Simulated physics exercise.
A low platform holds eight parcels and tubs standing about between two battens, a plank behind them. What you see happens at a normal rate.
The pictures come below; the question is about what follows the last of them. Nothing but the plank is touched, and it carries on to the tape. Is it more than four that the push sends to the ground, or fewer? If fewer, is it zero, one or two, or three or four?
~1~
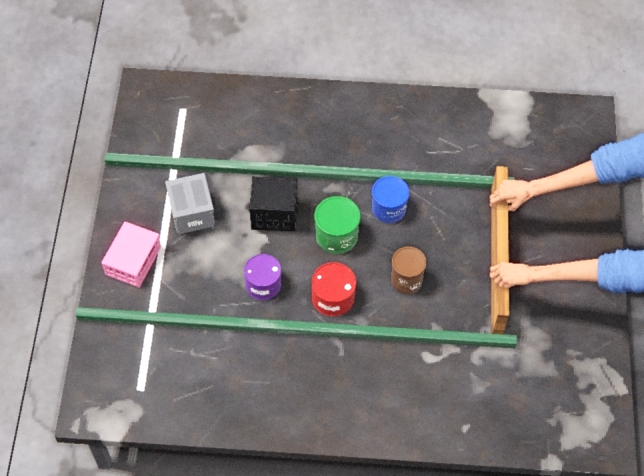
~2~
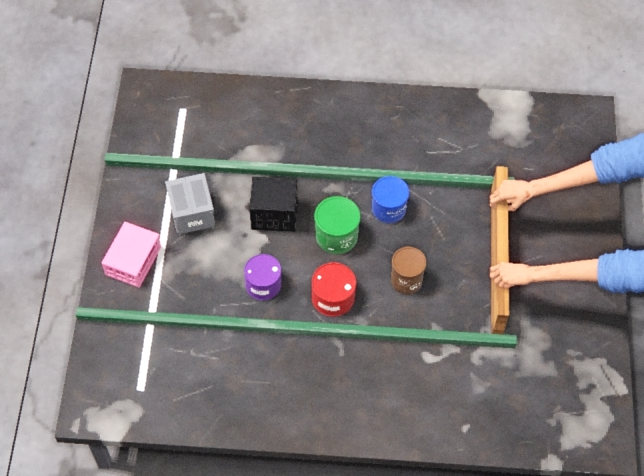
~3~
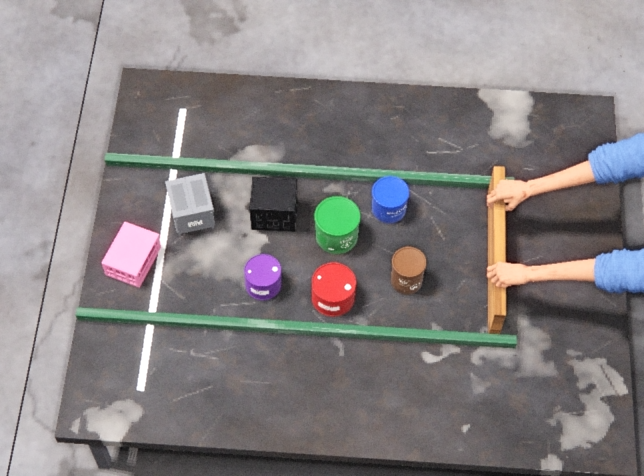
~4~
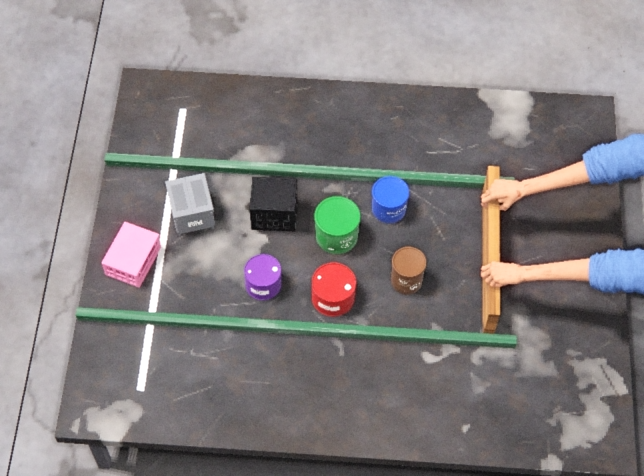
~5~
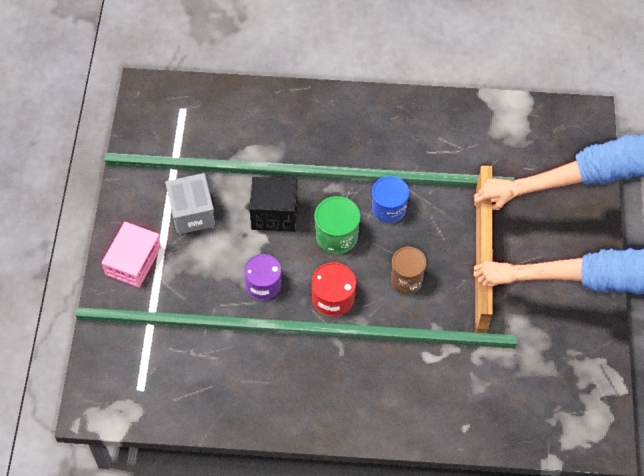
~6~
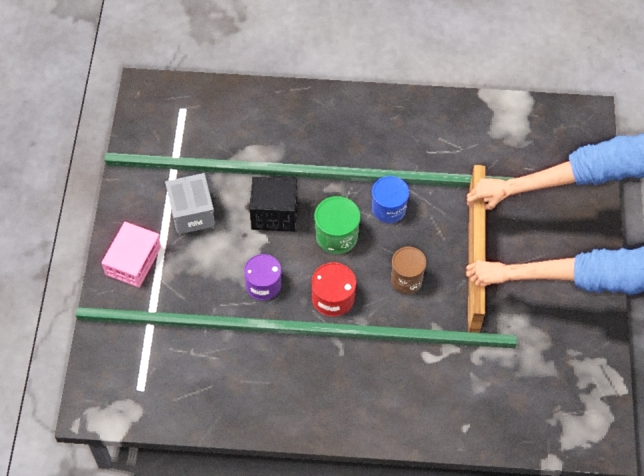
The push is going to send one or two over the edge.
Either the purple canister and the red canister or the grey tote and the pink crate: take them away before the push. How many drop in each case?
1 in the first try, 0 in the second.
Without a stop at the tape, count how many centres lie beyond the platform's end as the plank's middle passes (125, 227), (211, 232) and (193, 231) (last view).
Respectively 4, 0 and 1.
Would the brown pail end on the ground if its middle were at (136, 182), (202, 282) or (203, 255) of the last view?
Place by place, it goes off the edge; is safe; is safe.
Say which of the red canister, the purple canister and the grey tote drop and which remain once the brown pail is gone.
The red canister? It hangs in there. The purple canister? It hangs in there. The grey tote? It drops away.
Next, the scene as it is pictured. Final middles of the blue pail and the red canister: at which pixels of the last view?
First (152, 184), then (132, 289).
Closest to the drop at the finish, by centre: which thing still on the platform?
It's the black crate that ends nearest.
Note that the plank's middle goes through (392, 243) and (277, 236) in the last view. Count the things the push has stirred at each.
The count is 2 at the first point and 7 at the second.
A little later, none off yet; pink crate at rest near (132, 255); grey tote at rest near (191, 205); purple canister at rest near (263, 277).
When it is over, the number that fall off is one or two; down, grey tote and pink crate.
